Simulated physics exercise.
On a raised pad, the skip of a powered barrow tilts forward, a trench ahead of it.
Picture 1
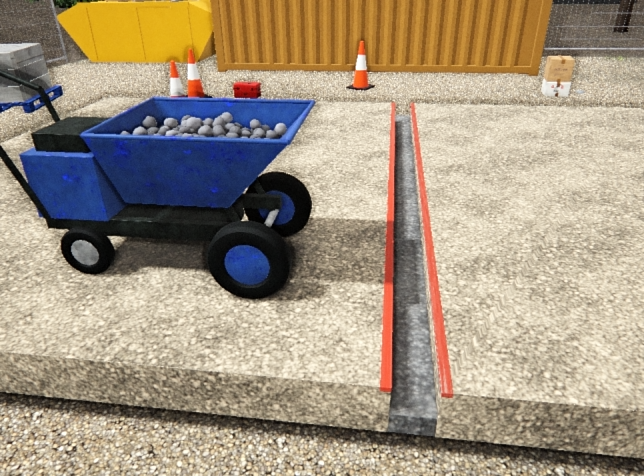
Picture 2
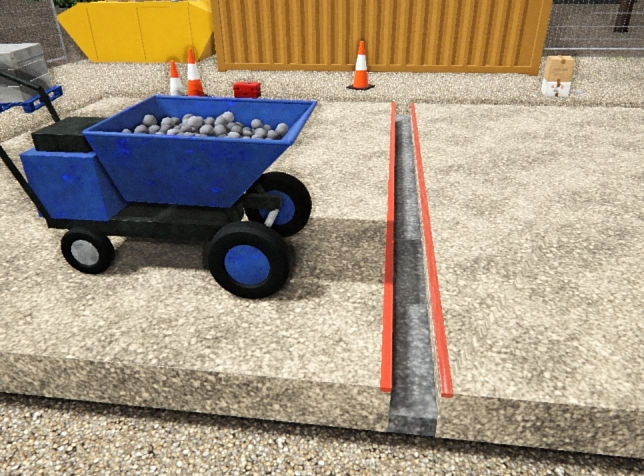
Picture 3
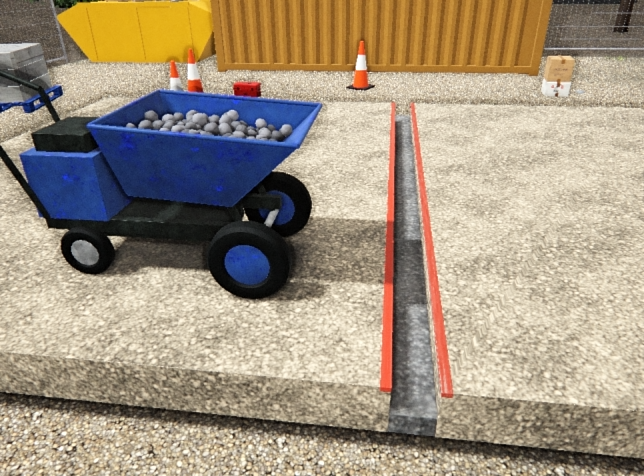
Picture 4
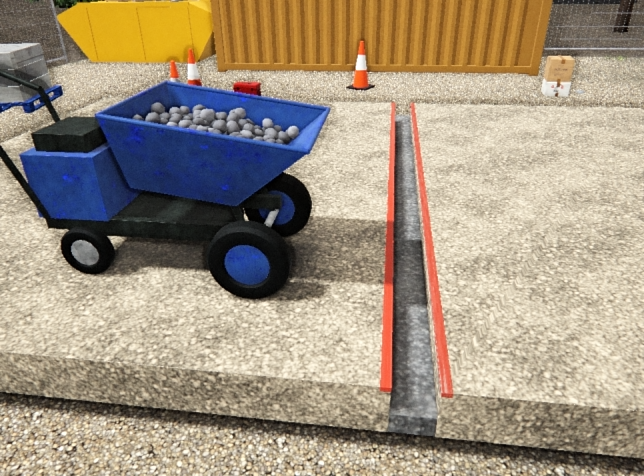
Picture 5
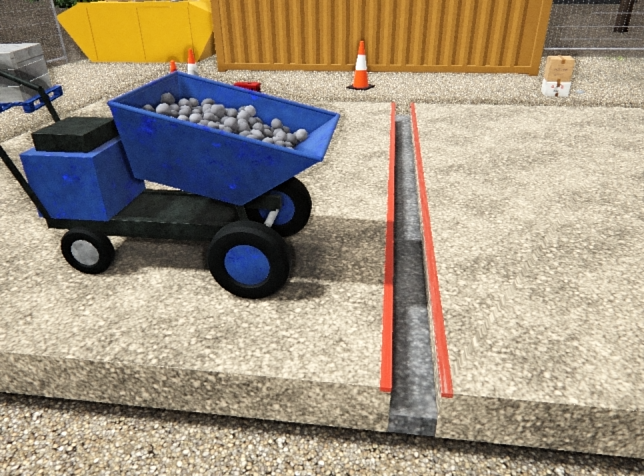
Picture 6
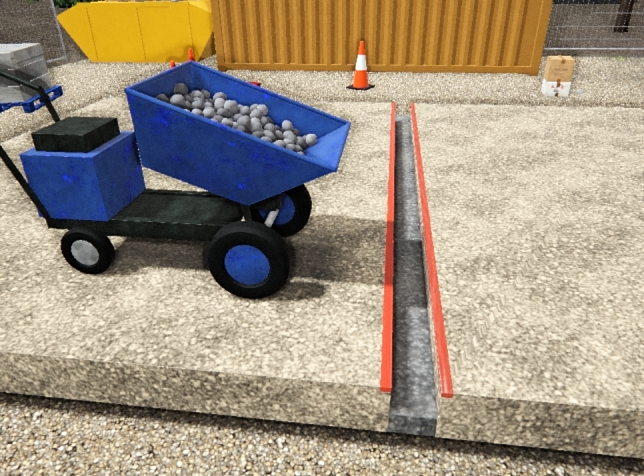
On a raised gravelly pad, a blue powered barrow loaded with round grey cobbles stands left of a narrow trench edged with red strips; its skip, level at first, gradually tilts forward to the right while the wheels stay still.
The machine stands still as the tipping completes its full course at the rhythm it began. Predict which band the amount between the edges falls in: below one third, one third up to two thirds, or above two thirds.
It falls from one third up to two thirds.
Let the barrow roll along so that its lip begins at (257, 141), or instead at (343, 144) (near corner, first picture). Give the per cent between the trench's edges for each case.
Approximately 50 per cent and 0 per cent, in that order.
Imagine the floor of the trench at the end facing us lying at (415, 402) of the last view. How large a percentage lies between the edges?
The share comes out near 40 percent.
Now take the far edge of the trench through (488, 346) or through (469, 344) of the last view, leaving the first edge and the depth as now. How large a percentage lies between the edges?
I'd put it near 90 in a hundred, then near 80 in a hundred.
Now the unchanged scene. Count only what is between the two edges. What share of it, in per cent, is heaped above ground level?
35 in a hundred.
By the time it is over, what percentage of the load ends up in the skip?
It works out to some 15 percent.
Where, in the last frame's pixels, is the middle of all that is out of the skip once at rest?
Last view, centre at rest - approx. (421, 265).
Shortly afterwards, skip tipped steeply; the whole lot in the skip.
Next, skip tipped right over; the bulk in the skip; only a few short of the trench; near a quarter in or heaped over the trench; only a few beyond it; only a few falling.
Some moments later, skip tipped right over; near a quarter in the skip; only a few short of the trench; near half in or heaped over the trench; near a quarter beyond it.
In the end, skip tipped right over; a little in the skip; a little short of the trench; near half in or heaped over the trench; near a third beyond it.
